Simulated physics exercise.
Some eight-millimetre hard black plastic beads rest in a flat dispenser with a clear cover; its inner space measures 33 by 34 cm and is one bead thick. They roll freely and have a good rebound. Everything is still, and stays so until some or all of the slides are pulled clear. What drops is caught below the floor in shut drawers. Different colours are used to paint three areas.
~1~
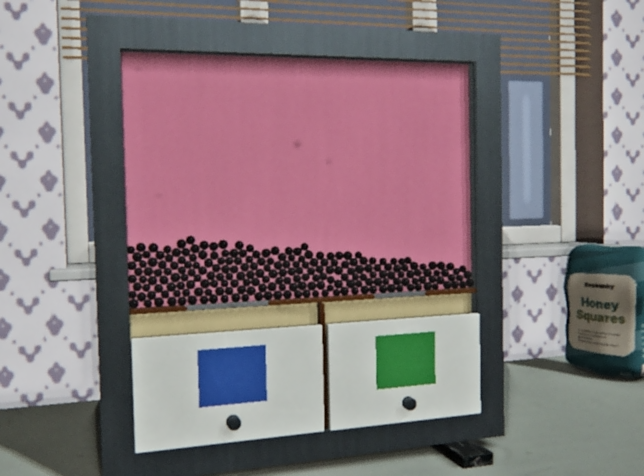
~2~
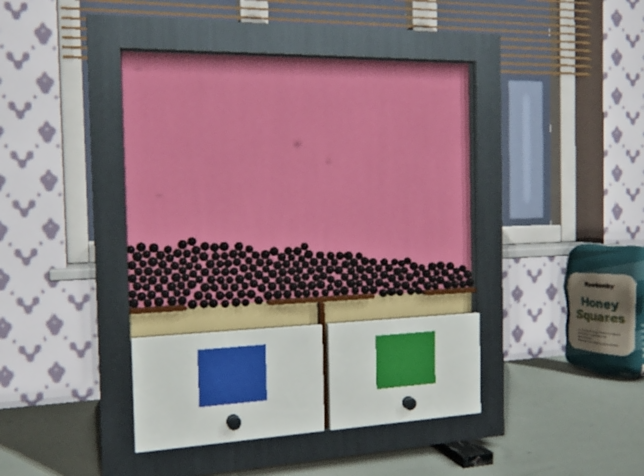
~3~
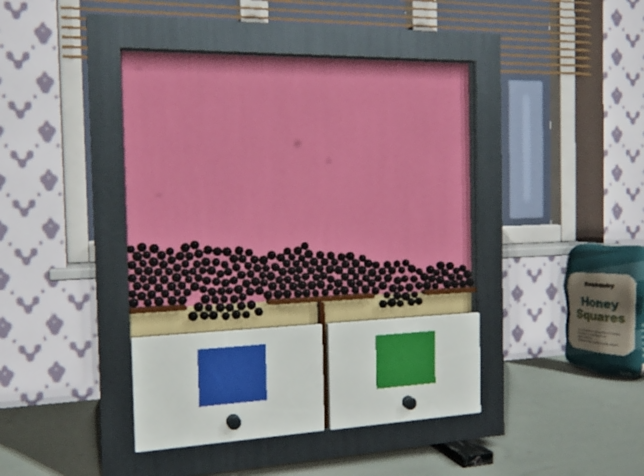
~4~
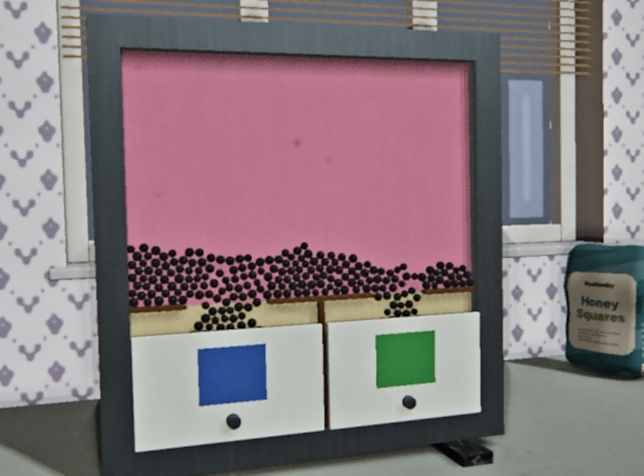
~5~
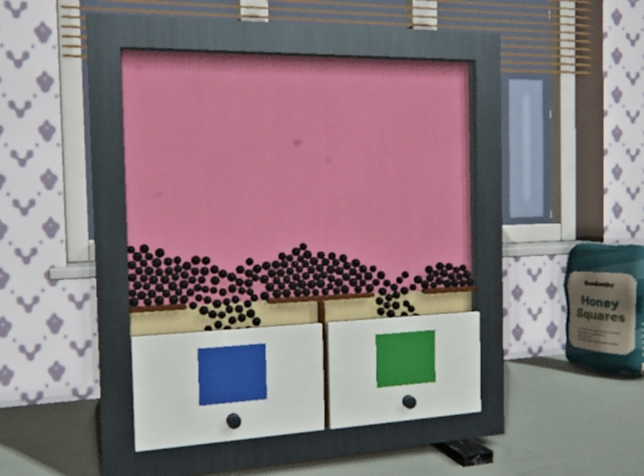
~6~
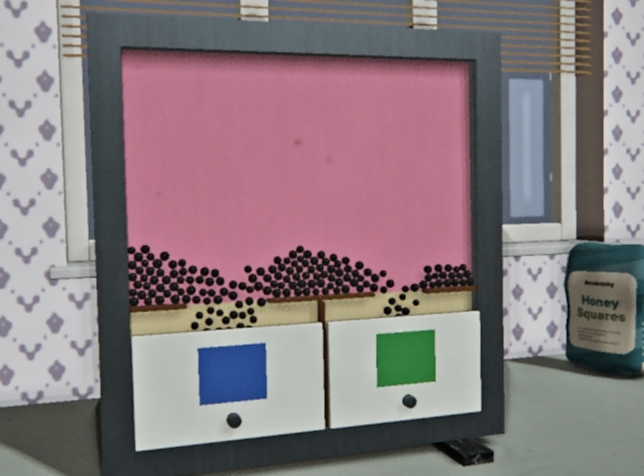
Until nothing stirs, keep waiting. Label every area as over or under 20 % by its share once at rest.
Pink under, blue over, green over 20 %.
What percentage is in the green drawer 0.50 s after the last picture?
Around 25 percent.
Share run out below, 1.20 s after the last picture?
Roughly 85 in a hundred by then.
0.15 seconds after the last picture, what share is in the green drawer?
Some 20 per cent.
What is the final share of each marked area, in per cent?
Pink store 10, blue drawer 60, green drawer 30.
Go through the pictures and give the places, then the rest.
In the first frame, about 220 beads; beads' middle (283, 273); pink (307, 83), blue (233, 376), green (406, 360); slides (181, 308) to (272, 303), (368, 297) to (428, 293).
In the second frame, 2 of 2 slides gone; beads' middle (283, 273); 0 out.
In the third frame, beads' middle (288, 280); 22 out.
In the fourth frame, beads' middle (287, 280); 42 out.
In the fifth frame, beads' middle (287, 280); 60 out.
In the sixth frame, beads' middle (287, 279); 81 out.
Then, 0.15 s after the last picture, 65 % are out; pink 35 %, blue 40 %, green 20 %.
Then, 0.50 s after the last picture, 80 % are out; pink 20 %, blue 55 %, green 25 %.
Then, 1.20 s after the last picture, 85 % are out; pink 15 %, blue 55 %, green 30 %.
At rest 1.8 s after the last picture, 90 % are out; pink 10 %, blue 60 %, green 30 %.
